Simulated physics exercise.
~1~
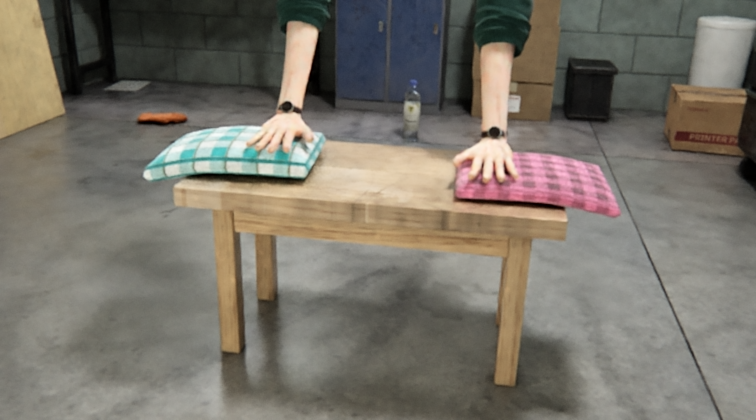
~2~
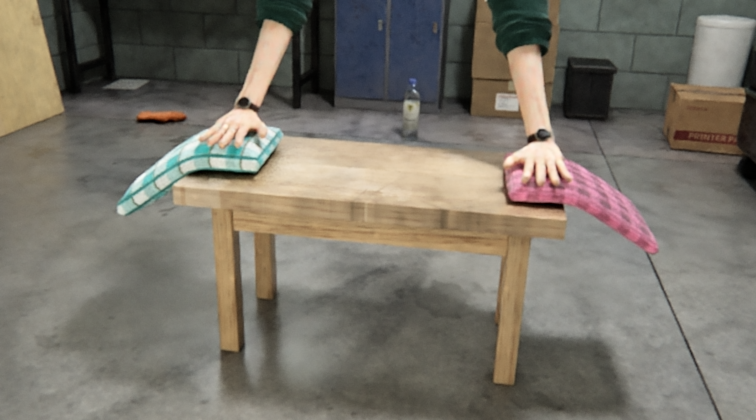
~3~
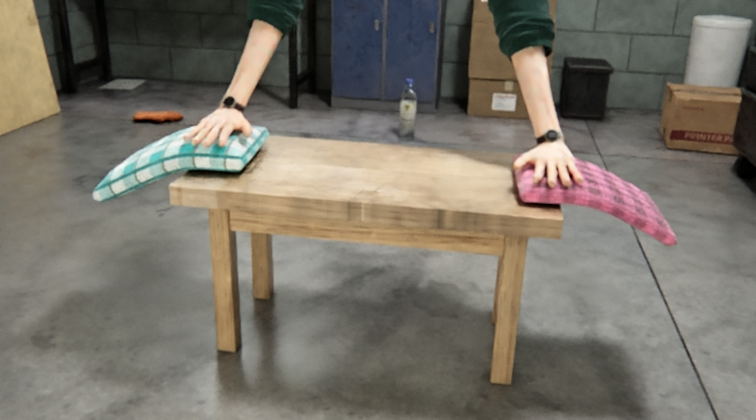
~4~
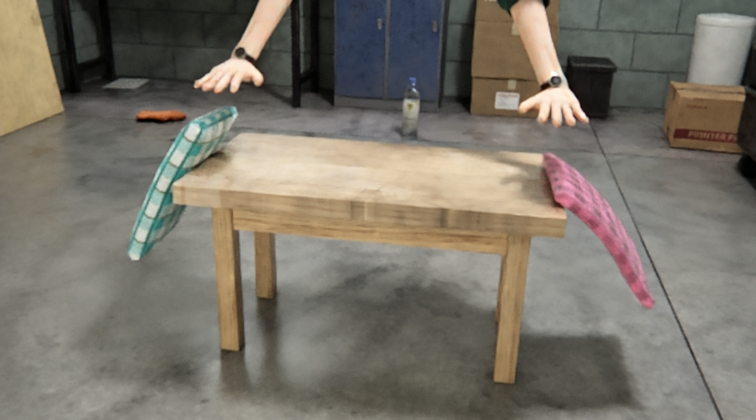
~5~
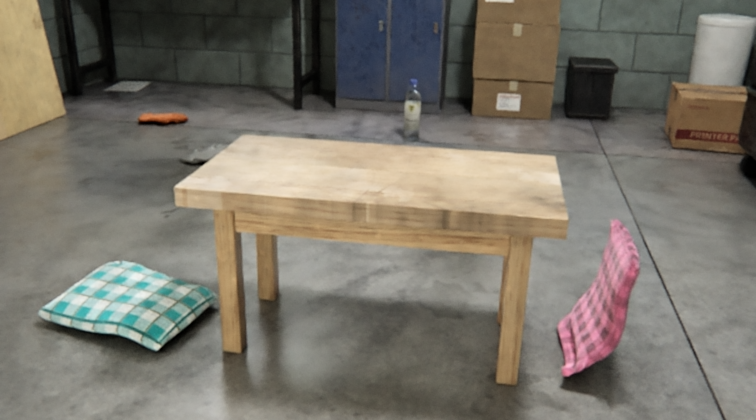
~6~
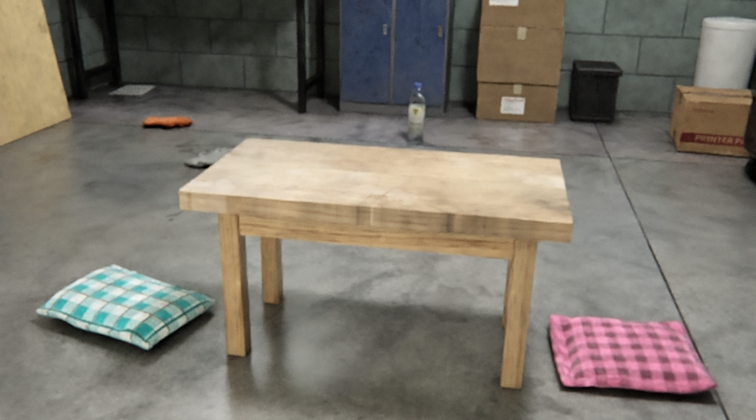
In a garage-like room with a concrete floor, two hands rest on a turquoise checked cushion and a pink checked one at opposite ends of a plain wooden bench. The hands slide them apart, the turquoise one to the left and the pink one to the right, until both droop well over the ends. The hands then lift away, and both tip steeply downward and fall off. The turquoise one lands flat on the floor at the left, while the pink one comes down on its edge, then flops flat at the right, leaving the bench bare between them.
